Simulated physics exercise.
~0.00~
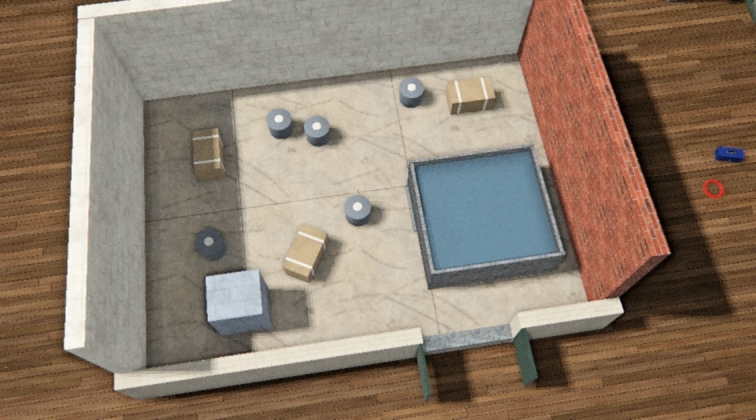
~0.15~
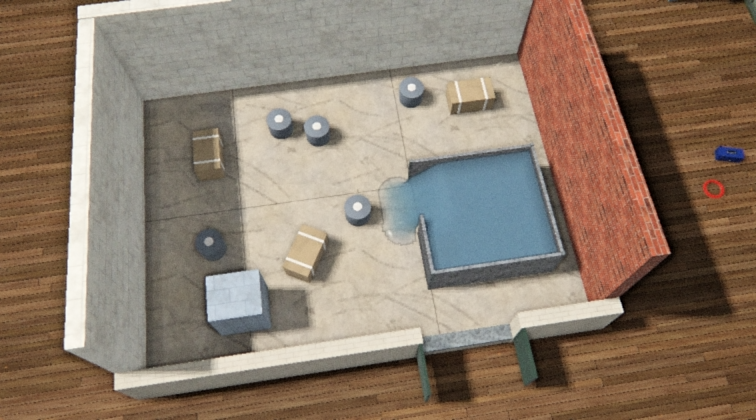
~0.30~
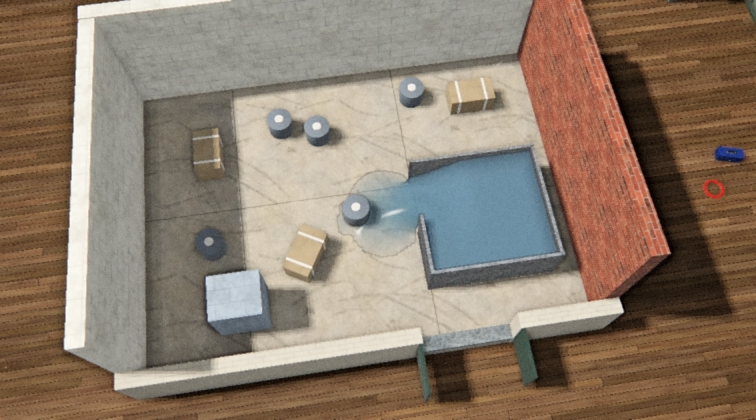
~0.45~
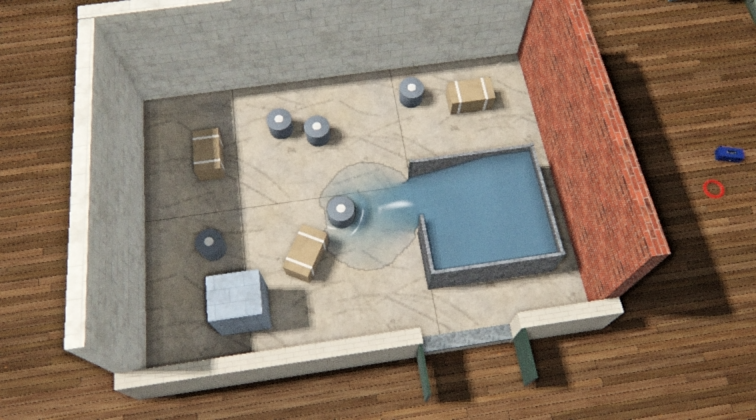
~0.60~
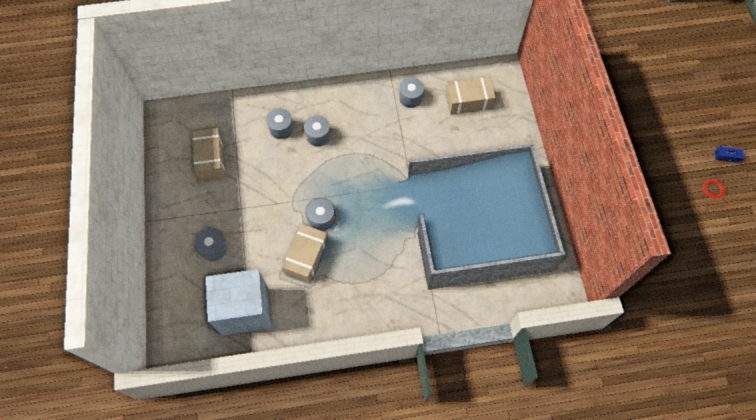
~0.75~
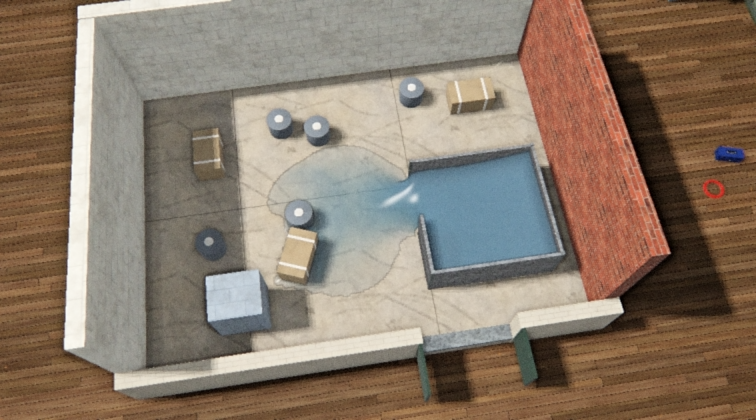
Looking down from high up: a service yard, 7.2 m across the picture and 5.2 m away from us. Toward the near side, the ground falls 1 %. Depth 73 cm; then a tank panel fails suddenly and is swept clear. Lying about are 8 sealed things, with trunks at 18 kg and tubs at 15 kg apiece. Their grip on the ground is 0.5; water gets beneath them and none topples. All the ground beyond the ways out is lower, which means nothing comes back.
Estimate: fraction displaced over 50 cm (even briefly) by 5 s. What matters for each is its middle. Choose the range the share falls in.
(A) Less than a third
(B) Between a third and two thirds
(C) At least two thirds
The answer is C.
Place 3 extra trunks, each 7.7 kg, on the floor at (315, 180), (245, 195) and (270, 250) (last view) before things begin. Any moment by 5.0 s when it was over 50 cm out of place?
Answers in order are crosses the line, crosses the line and crosses the line.
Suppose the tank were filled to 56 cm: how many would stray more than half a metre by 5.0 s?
So the tally would be 5.
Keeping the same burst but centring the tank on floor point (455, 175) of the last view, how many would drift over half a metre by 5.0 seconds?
Count: 4.
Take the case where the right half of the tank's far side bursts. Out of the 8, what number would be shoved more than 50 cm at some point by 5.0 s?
Result: 5.
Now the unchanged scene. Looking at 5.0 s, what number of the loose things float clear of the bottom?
6 of them.
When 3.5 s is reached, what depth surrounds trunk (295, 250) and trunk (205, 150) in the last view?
12 and 21 cm.
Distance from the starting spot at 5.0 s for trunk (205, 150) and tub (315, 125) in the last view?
First: 100 cm. Second: 100 cm.
After 1.1 s 2 of 8 are over 50 cm from their spots; 0 afloat.
After 2.2 s 6 of 8 are over 50 cm from their spots; 3 afloat.
After 3.5 s 6 of 8 are over 50 cm from their spots; 4 afloat.
After 5.0 s 6 of 8 are over 50 cm from their spots, and 6 have been at some point; 6 afloat.
